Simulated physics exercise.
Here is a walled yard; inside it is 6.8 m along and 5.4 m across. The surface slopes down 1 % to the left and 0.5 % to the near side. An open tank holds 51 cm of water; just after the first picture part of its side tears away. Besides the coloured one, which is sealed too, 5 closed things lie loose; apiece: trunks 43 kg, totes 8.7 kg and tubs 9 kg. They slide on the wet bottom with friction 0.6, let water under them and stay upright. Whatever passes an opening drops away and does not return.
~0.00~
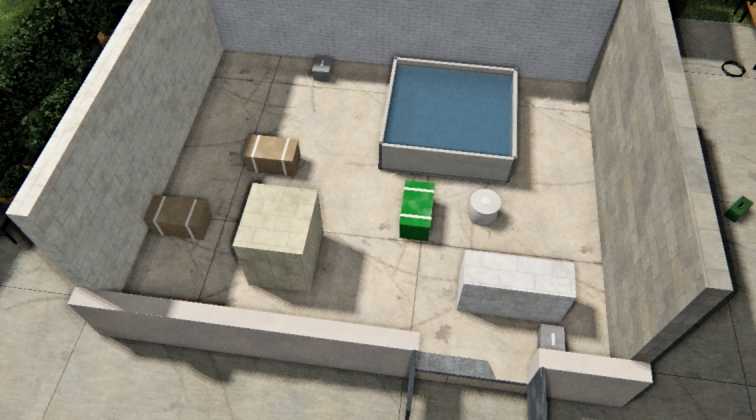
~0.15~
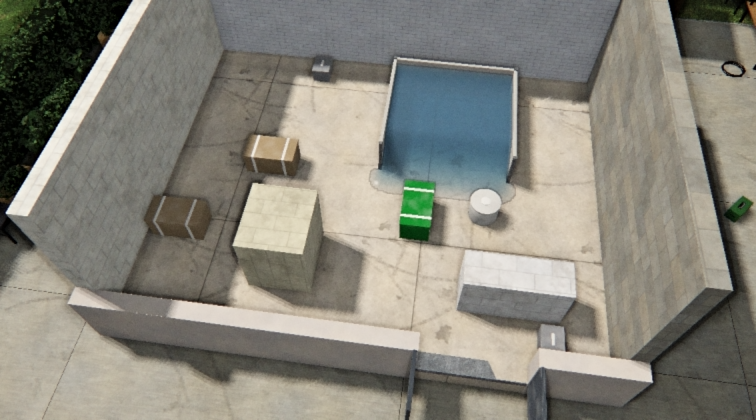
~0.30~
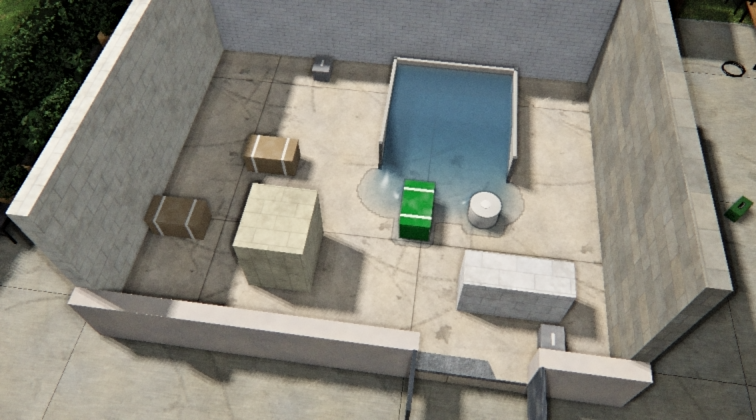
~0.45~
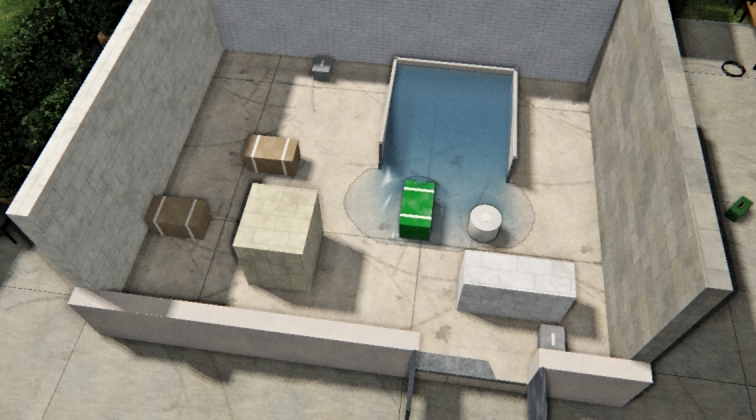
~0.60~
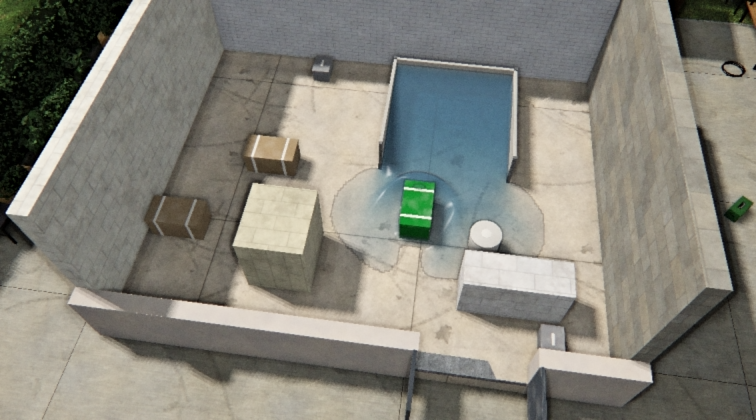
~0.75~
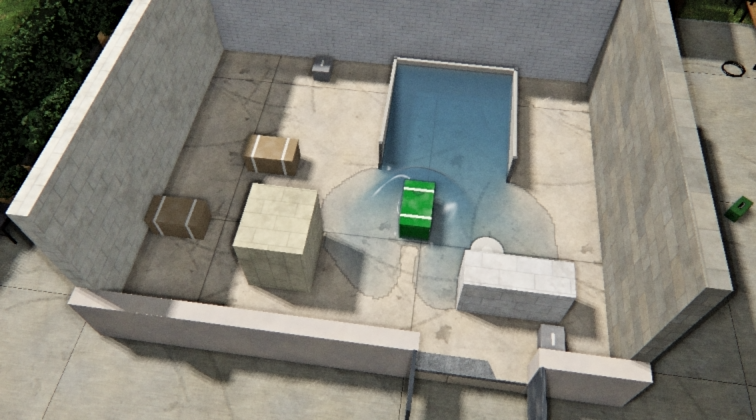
In a walled yard, the near side of an open tank gives way and water spills onto the paved ground. It spreads around the green trunk, which stays put, and pushes a pale round tub toward the near side until it is beside a long pale block, the wet patch still widening.
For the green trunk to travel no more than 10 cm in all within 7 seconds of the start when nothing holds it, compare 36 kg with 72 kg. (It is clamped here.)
Verdict: Neither load is enough.
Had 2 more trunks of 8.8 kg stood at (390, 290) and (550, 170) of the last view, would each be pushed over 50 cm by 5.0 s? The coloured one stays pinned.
In turn: Past it, over.
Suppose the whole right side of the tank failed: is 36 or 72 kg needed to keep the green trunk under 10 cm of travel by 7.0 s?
In that case the smaller load will do.
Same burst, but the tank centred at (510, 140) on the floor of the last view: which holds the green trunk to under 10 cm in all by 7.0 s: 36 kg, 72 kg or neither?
In that case only the higher weight holds it.
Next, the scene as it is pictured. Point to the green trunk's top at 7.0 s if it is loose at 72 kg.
Around (409, 233).
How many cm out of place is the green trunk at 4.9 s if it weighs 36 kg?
About 200 cm.
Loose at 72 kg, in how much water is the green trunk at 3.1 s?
Roughly 7 cm.
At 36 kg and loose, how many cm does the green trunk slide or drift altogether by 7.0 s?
About 250 cm.
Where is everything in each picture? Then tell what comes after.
In the first frame, the green trunk at (418, 203) rests on the ground; water covers 3.8 m2; 0 of 6 have shifted.
In the second frame, the green trunk at (418, 203), on the bottom; water covers 4.8 m2; 0 of 6 have shifted.
In the third frame, the green trunk at (418, 203), on the bottom; water covers 5.6 m2; 1 of 6 have shifted.
In the fourth frame, the green trunk at (418, 203) rests on the ground; water covers 6.7 m2; 1 of 6 have shifted.
In the fifth frame, the green trunk at (418, 203) rests on the ground; water covers 8.1 m2; 1 of 6 have shifted.
In the sixth frame, the green trunk at (418, 203), on the bottom; water covers 9.6 m2; 1 of 6 have shifted.
After 1.4 s the green trunk would be 116 cm from its start with 36 kg and 34 cm from its start with 72 kg; 10 cm of water round it then.
After 3.1 s the green trunk would be 172 cm from its start with 36 kg and 54 cm from its start with 72 kg; 7 cm of water round it then.
After 4.9 s the green trunk would be 200 cm from its start with 36 kg and 54 cm from its start with 72 kg; 10 cm of water round it then.
After 7.0 s the green trunk would be 200 cm from its start with 36 kg and 54 cm from its start with 72 kg; 7 cm of water round it then.
